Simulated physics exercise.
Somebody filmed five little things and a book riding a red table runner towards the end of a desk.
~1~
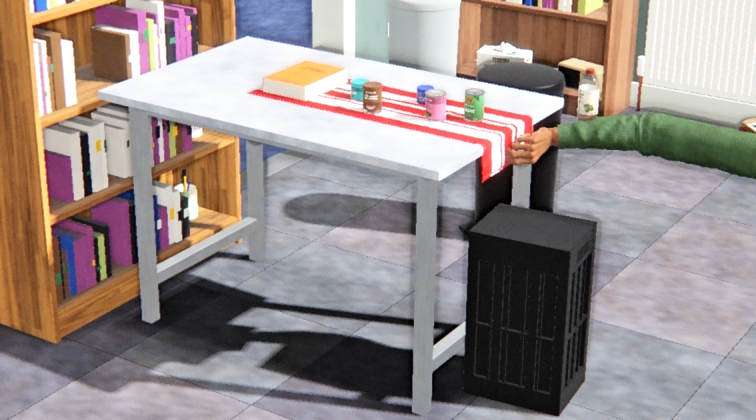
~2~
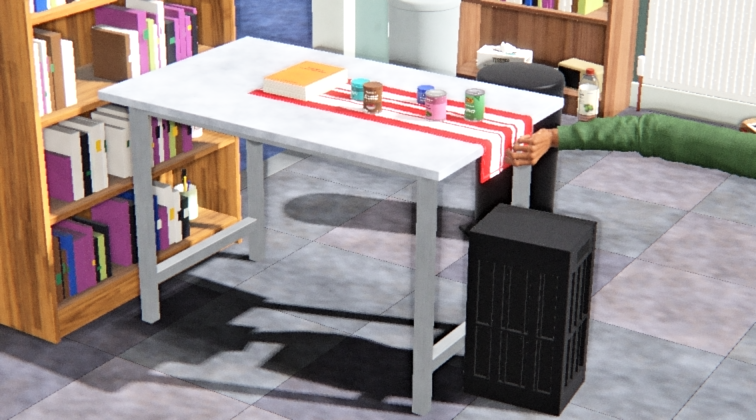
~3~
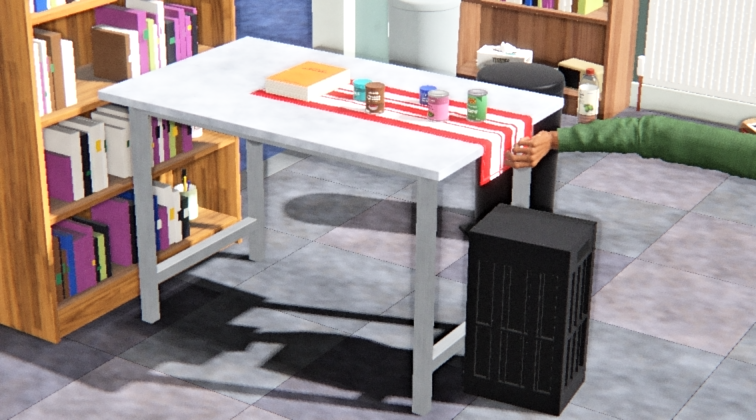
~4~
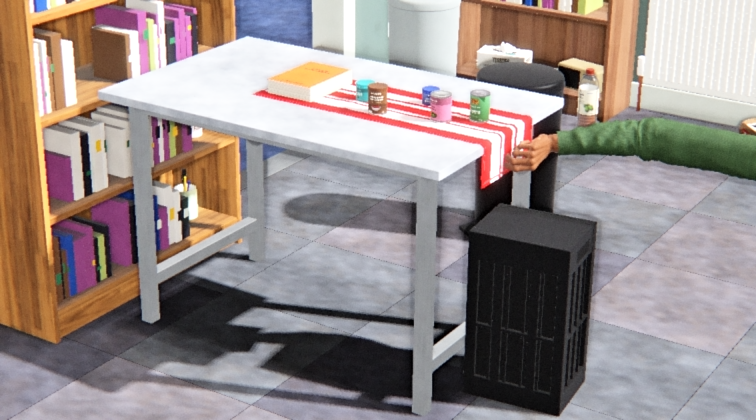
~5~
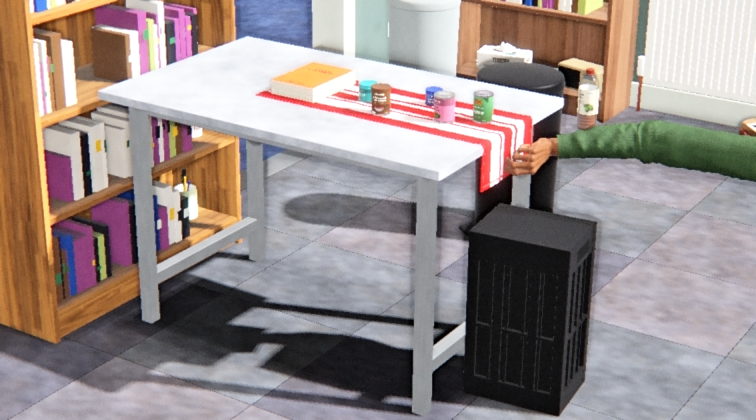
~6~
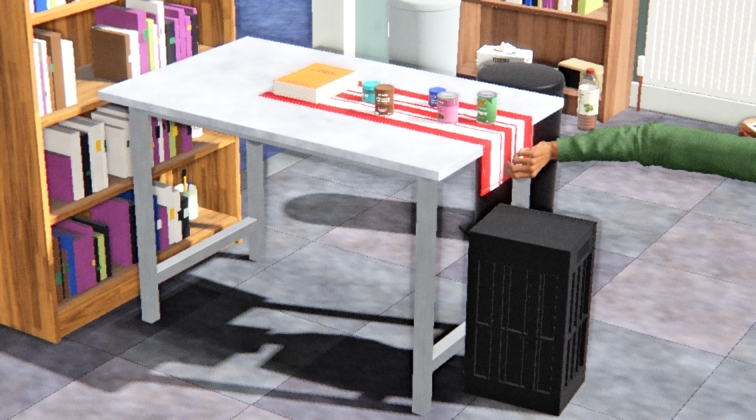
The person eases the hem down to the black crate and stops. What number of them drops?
It carries off one.
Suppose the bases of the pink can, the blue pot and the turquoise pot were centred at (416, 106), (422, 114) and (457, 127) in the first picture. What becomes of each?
The pink can remains up, the blue pot does not fall, the turquoise pot drops off.
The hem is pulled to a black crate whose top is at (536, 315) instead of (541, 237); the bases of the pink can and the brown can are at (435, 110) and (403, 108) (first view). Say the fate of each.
The pink can is carried off; the brown can goes over.
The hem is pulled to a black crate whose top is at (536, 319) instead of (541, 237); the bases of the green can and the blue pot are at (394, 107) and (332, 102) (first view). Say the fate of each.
The green can is carried off; the blue pot holds on.
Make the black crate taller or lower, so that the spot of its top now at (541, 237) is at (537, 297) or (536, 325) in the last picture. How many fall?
Then 3 and 4.
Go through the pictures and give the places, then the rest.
Hem (482, 182); green can (475, 91); pink can (436, 92); blue pot (426, 87); brown can (373, 84); turquoise pot (360, 81); top of the crate (541, 237), in the first frame.
Hem (481, 183); green can (475, 91), in the second frame.
Hem (480, 185); pink can (439, 93), in the third frame.
Hem (481, 188); blue pot (431, 88); top of the crate (541, 237), in the fourth frame.
Hem (480, 192); brown can (381, 86), in the fifth frame.
Hem (481, 196); green can (487, 94); pink can (448, 95); blue pot (438, 89); brown can (384, 87); turquoise pot (372, 83), in the sixth frame.
Soon after, hem on the crate; green can gone.
In the end, hem on the crate; green can gone. The answer is one.
